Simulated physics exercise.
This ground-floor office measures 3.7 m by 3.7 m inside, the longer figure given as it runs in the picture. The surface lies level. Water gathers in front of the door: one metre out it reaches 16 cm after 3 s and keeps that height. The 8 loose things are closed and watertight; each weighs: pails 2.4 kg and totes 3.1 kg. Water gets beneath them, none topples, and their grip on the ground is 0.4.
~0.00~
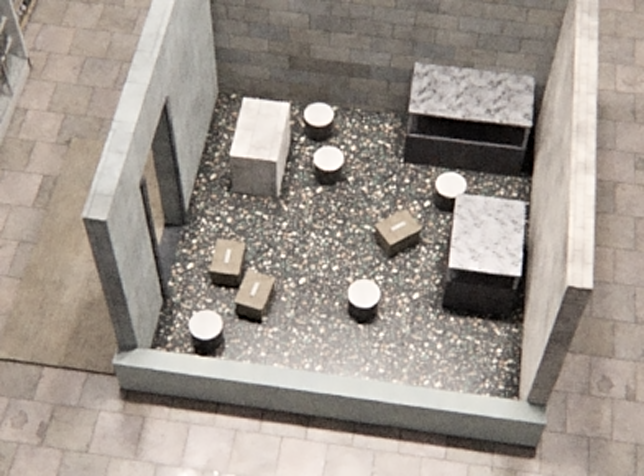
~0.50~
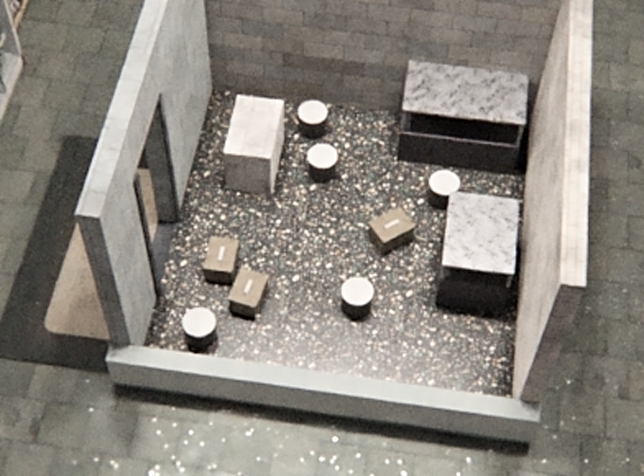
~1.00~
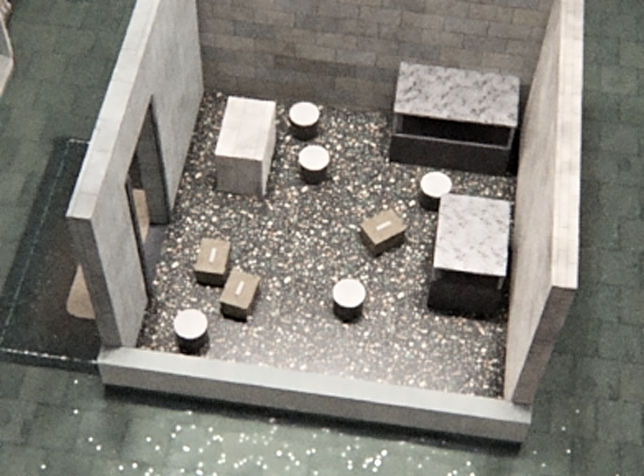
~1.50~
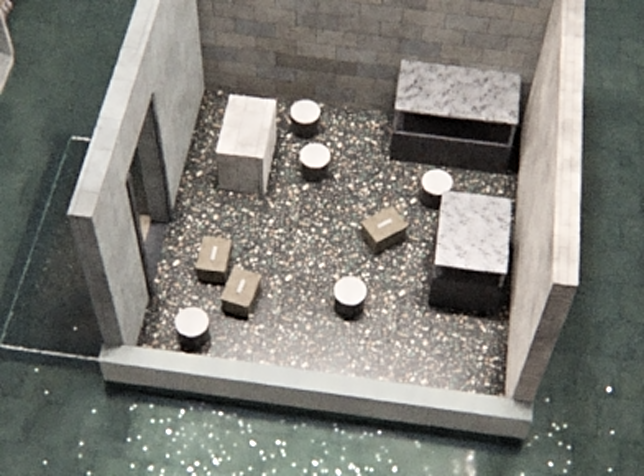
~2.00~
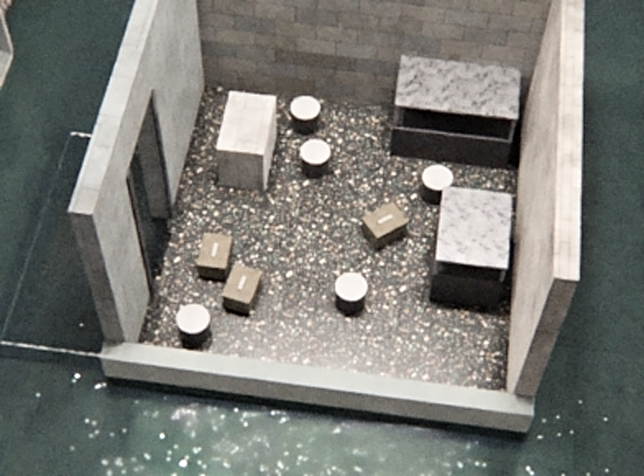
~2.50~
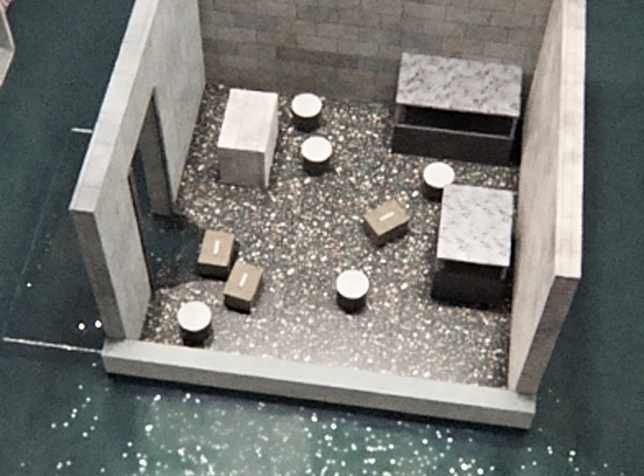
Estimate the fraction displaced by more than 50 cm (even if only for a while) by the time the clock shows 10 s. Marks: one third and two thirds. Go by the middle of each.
That comes to from one to two thirds.
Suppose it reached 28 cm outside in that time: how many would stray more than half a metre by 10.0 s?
In that case 6 of them.
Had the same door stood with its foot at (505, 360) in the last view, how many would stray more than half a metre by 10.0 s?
Then 4.
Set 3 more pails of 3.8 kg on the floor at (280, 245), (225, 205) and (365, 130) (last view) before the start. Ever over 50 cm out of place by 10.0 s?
In turn: More, short of it, short of it.
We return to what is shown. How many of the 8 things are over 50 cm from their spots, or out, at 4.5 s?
I count 2.
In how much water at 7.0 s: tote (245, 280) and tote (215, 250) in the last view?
Roughly 8 and 6 cm.
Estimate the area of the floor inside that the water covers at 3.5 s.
About 2.5 m2.
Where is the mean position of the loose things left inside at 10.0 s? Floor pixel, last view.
Near (377, 237).
After 3.5 s 1 of 8 are over 50 cm from their spots; 0 afloat.
After 4.5 s 2 of 8 are over 50 cm from their spots; 1 afloat.
After 7.0 s 5 of 8 are over 50 cm from their spots; 5 afloat.
After 10.0 s 4 of 8 are over 50 cm from their spots, and 5 have been at some point; 5 afloat.
